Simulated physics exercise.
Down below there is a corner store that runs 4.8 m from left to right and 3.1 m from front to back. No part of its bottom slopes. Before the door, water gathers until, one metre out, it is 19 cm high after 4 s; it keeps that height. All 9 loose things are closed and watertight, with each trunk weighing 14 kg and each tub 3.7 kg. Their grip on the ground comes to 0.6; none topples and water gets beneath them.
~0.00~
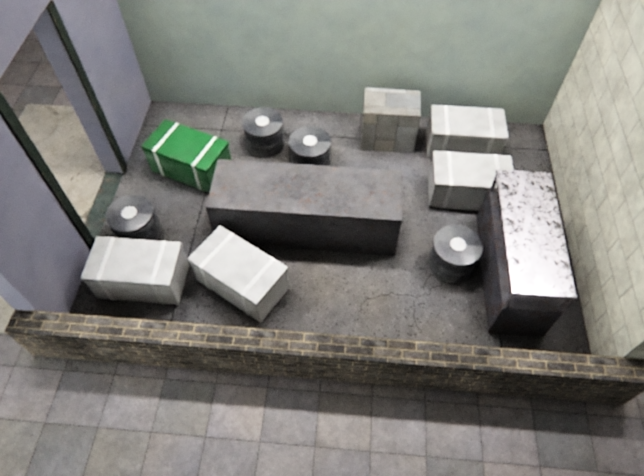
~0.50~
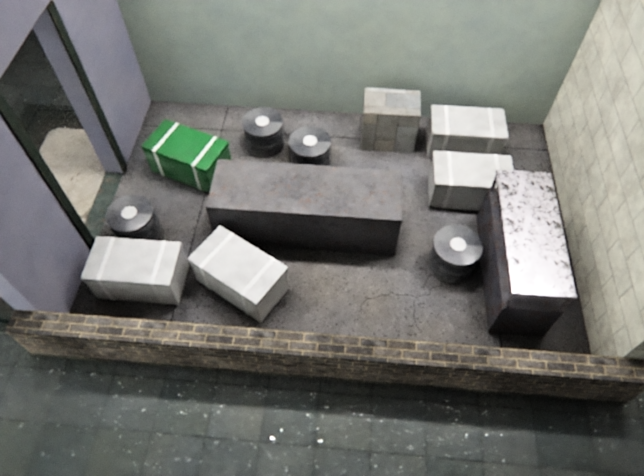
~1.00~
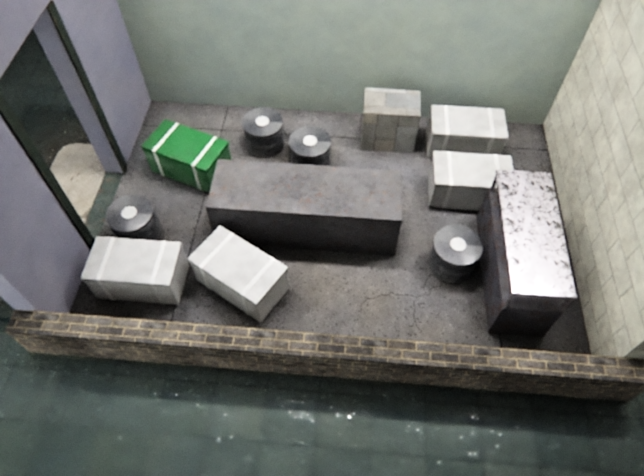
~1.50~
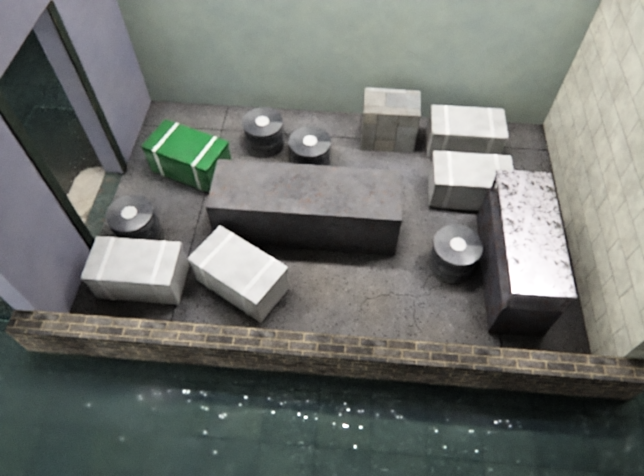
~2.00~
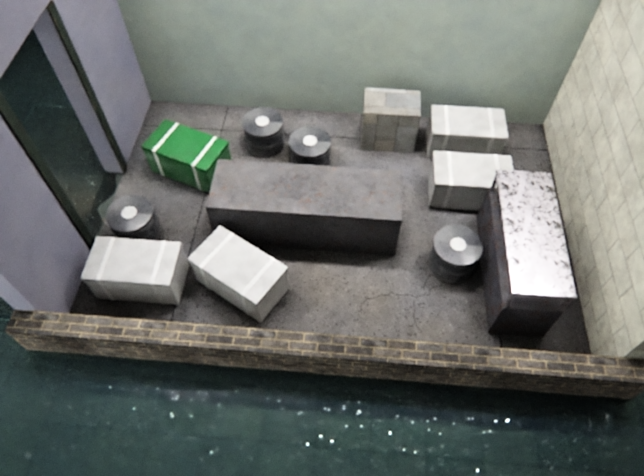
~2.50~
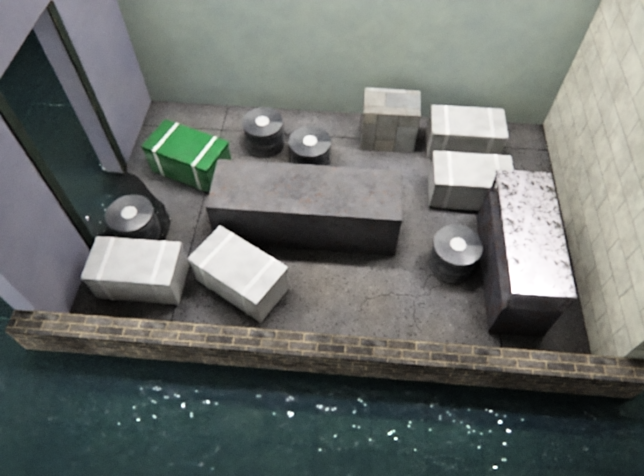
Dark water spread over the paved ground outside a low brick wall, then filled the doorway on the left and crept just inside, while the green trunk, pale boxes and round drums stayed still.
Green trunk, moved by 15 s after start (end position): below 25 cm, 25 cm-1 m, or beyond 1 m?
Result: A modest shift.
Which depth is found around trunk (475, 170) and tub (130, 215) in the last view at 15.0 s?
First about 13 cm, second about 9 cm.
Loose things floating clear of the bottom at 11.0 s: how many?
Of them, 9.
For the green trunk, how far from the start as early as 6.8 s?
Shift by then: About 80 cm.
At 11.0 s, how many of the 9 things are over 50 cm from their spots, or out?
By that time the total stands at 5.
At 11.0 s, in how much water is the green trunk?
The depth there is around 6 cm.
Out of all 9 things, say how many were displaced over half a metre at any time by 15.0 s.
That makes 8.
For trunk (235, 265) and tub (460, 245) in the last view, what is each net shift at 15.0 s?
One is off by 200 cm, the other by 100 cm, in the order asked.
After 3.5 s the green trunk is near (186, 143), 0.0 m from its start, aground; 0 afloat.
After 6.8 s the green trunk is near (206, 91), 0.8 m from its start, aground; 3 afloat.
After 11.0 s the green trunk is near (168, 116), 0.5 m from its start, afloat; 9 afloat.
After 15.0 s the green trunk is near (205, 98), 0.7 m from its start, afloat; 9 afloat.
